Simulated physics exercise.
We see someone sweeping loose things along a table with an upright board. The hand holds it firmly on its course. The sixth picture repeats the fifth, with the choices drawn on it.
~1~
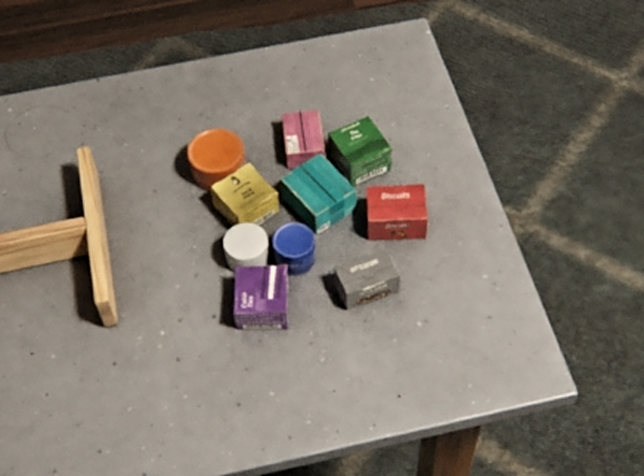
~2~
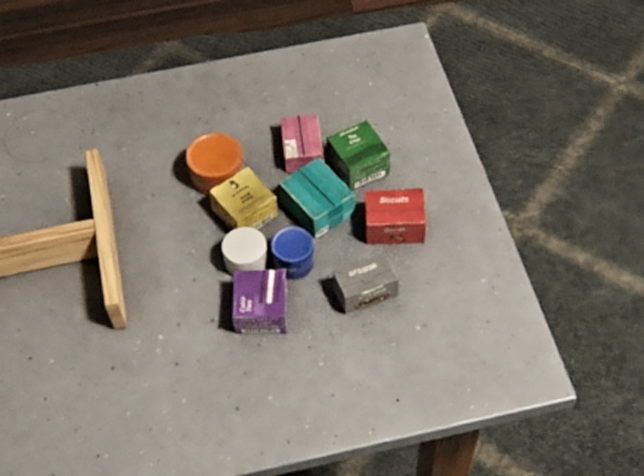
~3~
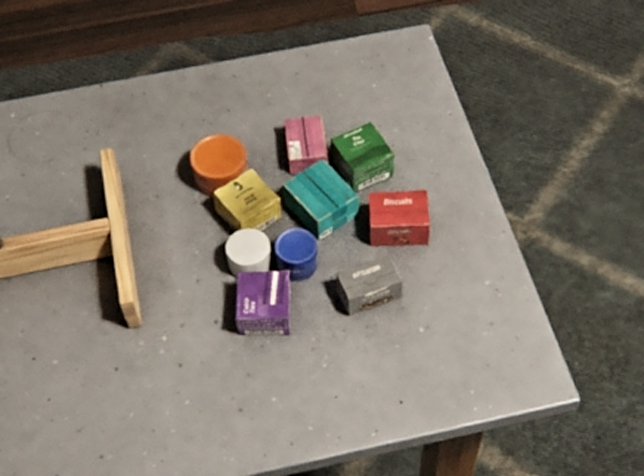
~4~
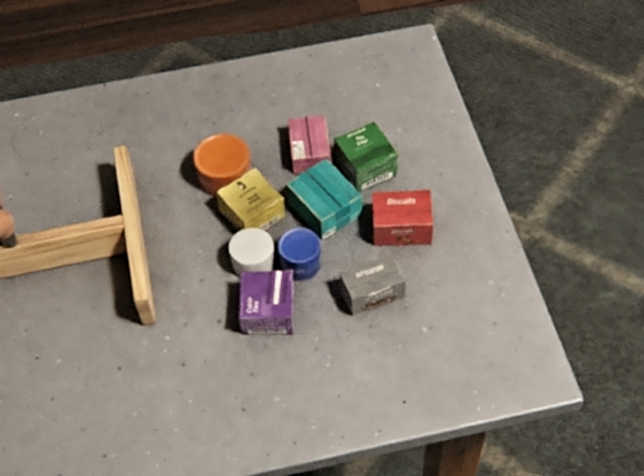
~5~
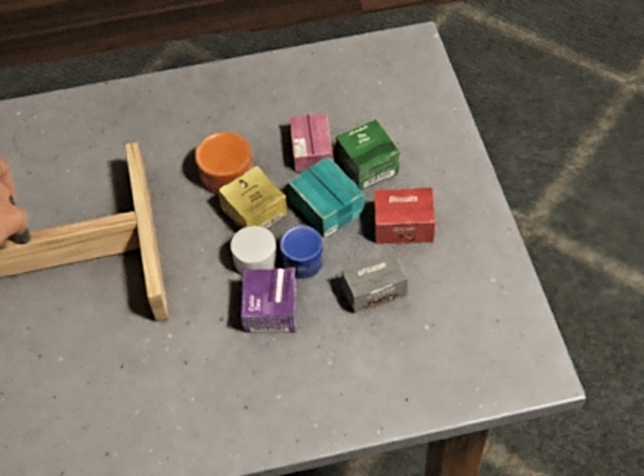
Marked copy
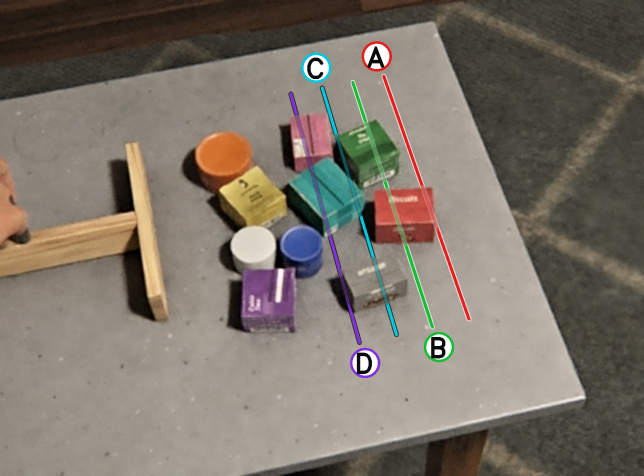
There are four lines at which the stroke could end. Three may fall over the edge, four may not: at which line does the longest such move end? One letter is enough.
A.
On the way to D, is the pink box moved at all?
Yes.
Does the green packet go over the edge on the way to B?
Yes.
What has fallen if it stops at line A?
The green packet goes over.
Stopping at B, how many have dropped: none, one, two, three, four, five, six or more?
In all, one.
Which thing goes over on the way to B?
It is the green packet.
On the copy, A at (423, 187); B at (389, 194); C at (356, 201); D at (322, 208).
On A. First, board (244, 195); purple box (294, 301); orange tub (269, 154).
Then, board (344, 175); green packet (458, 137); red packet (469, 221).
Finally, board (419, 160); green packet over the edge; turquoise box (495, 165); one fallen.
By contrast, B is within the limit but short; C is within the limit but short; D is within the limit but short.
